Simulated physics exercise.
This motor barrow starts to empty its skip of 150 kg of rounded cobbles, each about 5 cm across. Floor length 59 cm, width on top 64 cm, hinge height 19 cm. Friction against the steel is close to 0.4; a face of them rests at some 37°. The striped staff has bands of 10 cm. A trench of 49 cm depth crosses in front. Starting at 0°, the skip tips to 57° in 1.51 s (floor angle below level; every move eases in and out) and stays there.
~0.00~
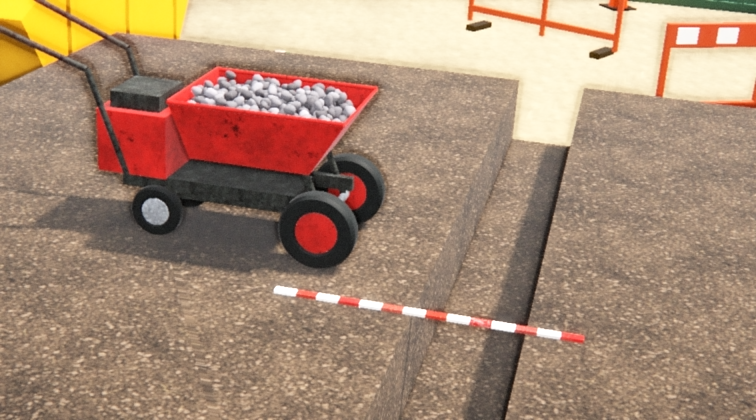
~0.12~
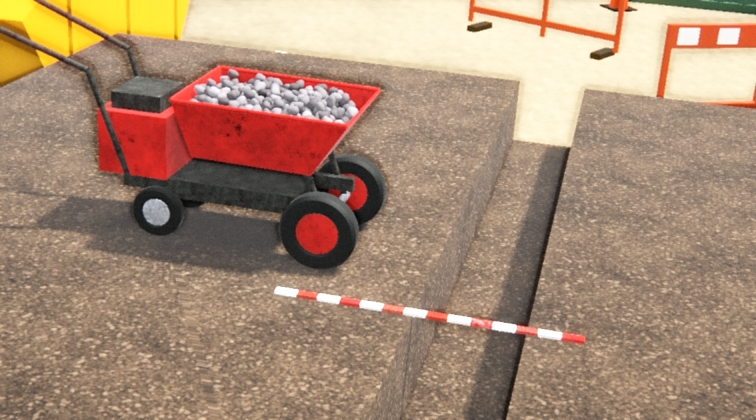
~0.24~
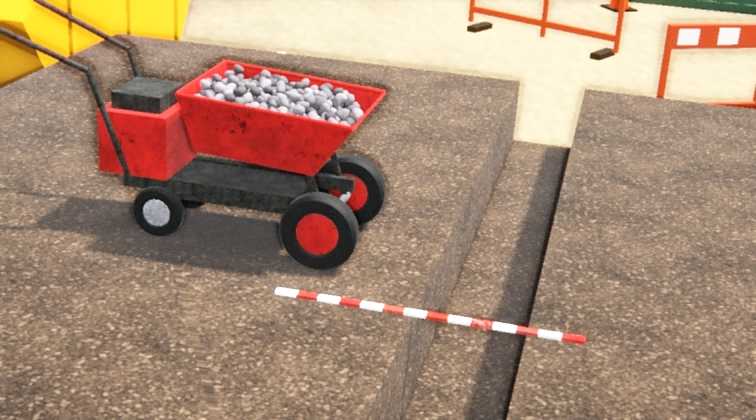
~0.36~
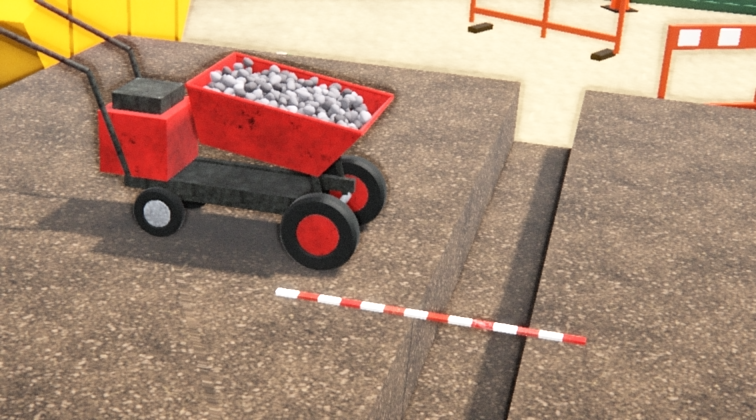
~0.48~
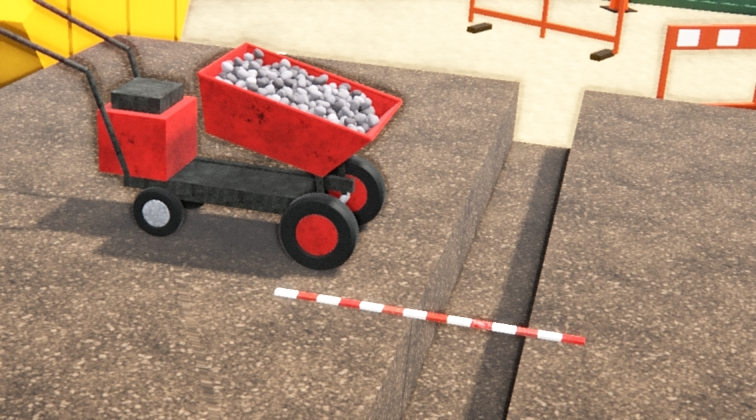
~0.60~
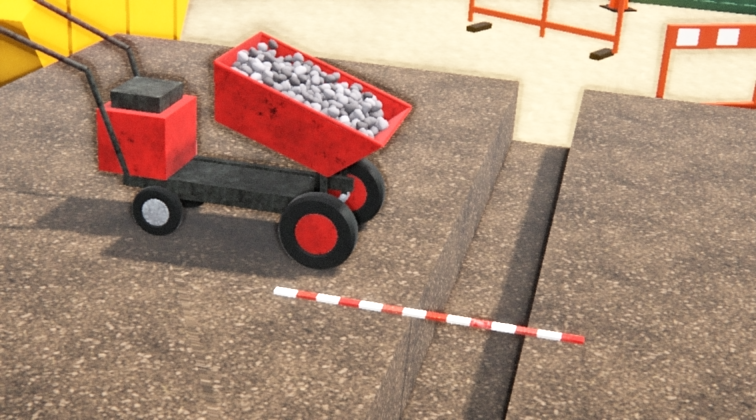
A red motor barrow standing beside a trench, its skip of grey cobbles steadily tilting forward to the right, rear end rising.
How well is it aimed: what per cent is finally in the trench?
Some 51 per cent of it.
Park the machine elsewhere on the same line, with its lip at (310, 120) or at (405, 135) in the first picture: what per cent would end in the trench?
Near 35 per cent from the first place, 35 from the second.
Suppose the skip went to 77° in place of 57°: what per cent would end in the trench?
Then about 100 per cent.
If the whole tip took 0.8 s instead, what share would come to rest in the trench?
It would be near 55 per cent.
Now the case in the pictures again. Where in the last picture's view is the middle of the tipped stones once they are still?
Their middle is at about (483, 352).
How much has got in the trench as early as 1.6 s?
Some 10 per cent.
After 1.1 s the floor is at 48°; 100 % in the skip; the foremost stones are at (423, 168).
After 1.6 s the floor is at 57°; 87 % in the skip, 1 % short of the trench, 12 % in the trench; the foremost stones are at (501, 311).
After 2.0 s the floor is at 57°; 70 % in the skip, 30 % in the trench; the foremost stones are at (526, 345).
After 3.9 s the floor is at 57°; 49 % in the skip, 51 % in the trench; the foremost stones are at (526, 350).
